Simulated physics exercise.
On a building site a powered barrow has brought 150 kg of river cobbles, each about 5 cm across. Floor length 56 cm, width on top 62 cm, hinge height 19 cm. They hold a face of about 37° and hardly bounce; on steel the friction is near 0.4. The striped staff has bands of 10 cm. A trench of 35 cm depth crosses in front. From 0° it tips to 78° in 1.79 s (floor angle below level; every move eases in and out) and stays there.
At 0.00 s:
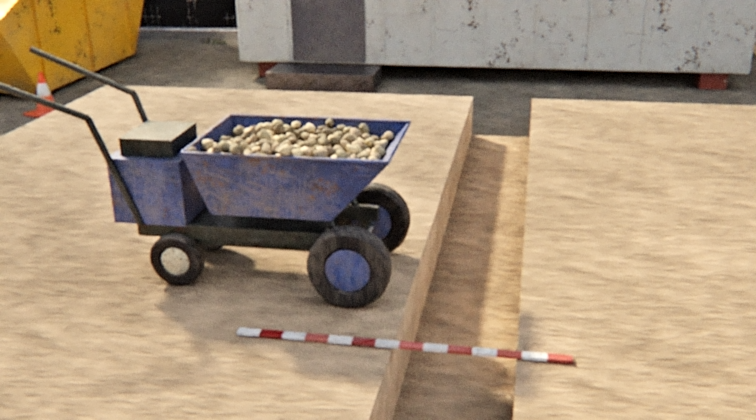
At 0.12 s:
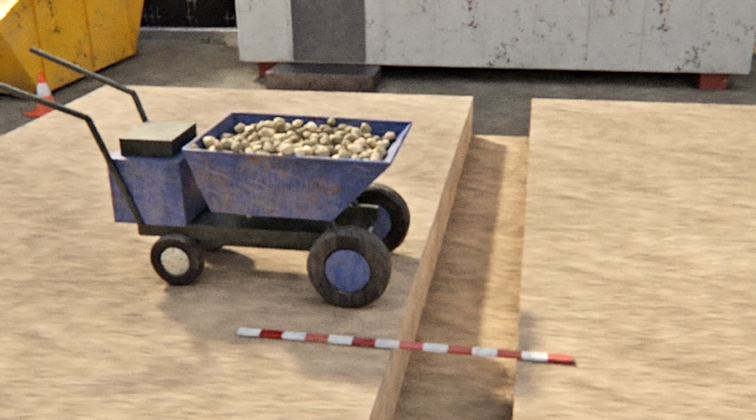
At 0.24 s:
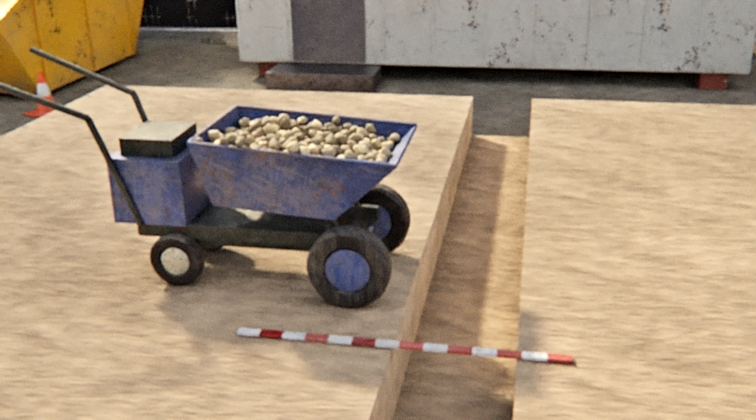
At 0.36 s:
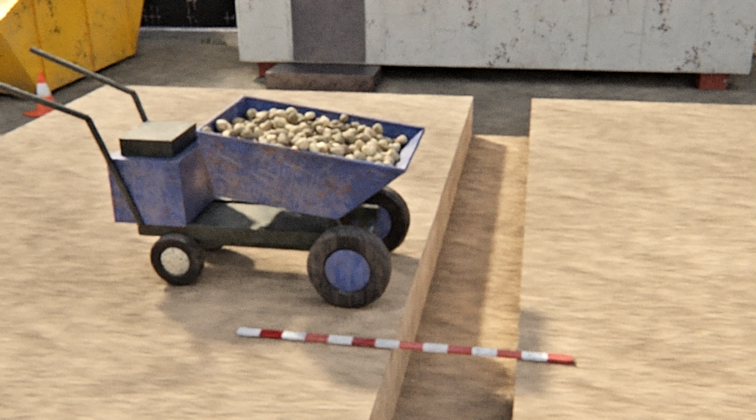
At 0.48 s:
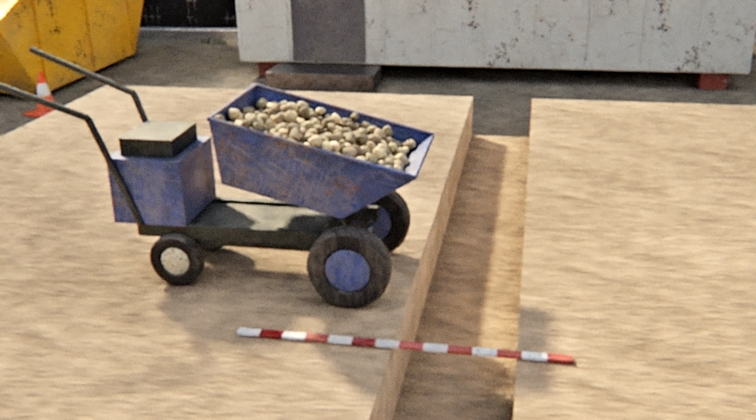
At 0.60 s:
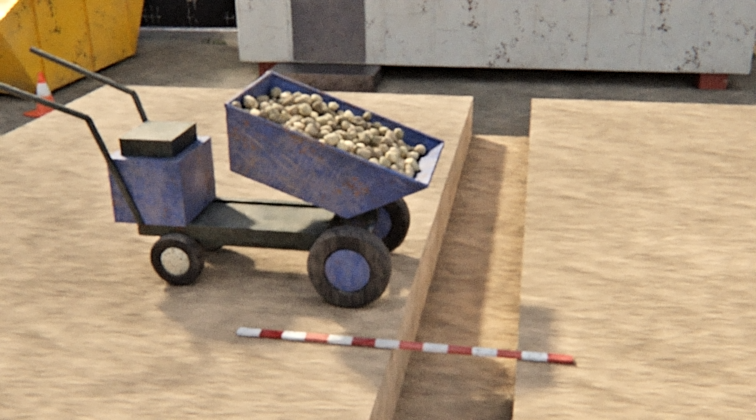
A blue powered barrow's tray full of pale cobbles tilts steadily toward the right.
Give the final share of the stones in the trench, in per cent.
Roughly 67 per cent ends in the trench.
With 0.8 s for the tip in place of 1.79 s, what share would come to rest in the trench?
In that case some 55 per cent.
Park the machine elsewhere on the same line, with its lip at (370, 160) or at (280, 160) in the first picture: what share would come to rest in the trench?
Near 85 per cent from the first place, 80 from the second.
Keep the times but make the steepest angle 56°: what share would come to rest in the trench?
It would be near 55 per cent.
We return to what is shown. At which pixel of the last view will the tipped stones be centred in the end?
Near (501, 333).
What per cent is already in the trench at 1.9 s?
About 50 per cent by then.
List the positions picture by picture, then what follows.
In the first picture, the tray is at 0°, its lip at (388, 163); the top of the load is at (300, 131).
In the second picture, the tray is at 1°, its lip at (390, 164); the top of the load is at (301, 130); the stones move at 0.1 m/s on average.
In the third picture, the tray is at 4°, its lip at (396, 167); the top of the load is at (283, 125); the stones move at 0.3 m/s on average.
The fourth picture shows lip at (405, 171), floor tilted 8°, highest stones at (276, 118); the stones move at 0.4 m/s on average.
The fifth picture shows lip at (416, 178), floor tilted 14°, highest stones at (279, 110); the stones move at 0.5 m/s on average.
The sixth picture shows lip at (427, 187), floor tilted 20°, highest stones at (276, 101); the stones move at 0.5 m/s on average.
After 1.3 s the floor is at 66°; 95 % in the tray, 5 % in the trench; the foremost stones are at (510, 263).
After 1.9 s the floor is at 78°; 21 % in the tray, 49 % in the trench, 30 % past the trench; the foremost stones are at (654, 287).
After 2.2 s the floor is at 78°; 3 % in the tray, 64 % in the trench, 34 % past the trench; the foremost stones are at (716, 279).
After 4.2 s the floor is at 78°; 0 % in the tray, 67 % in the trench, 33 % past the trench; the foremost stones are at (742, 286).
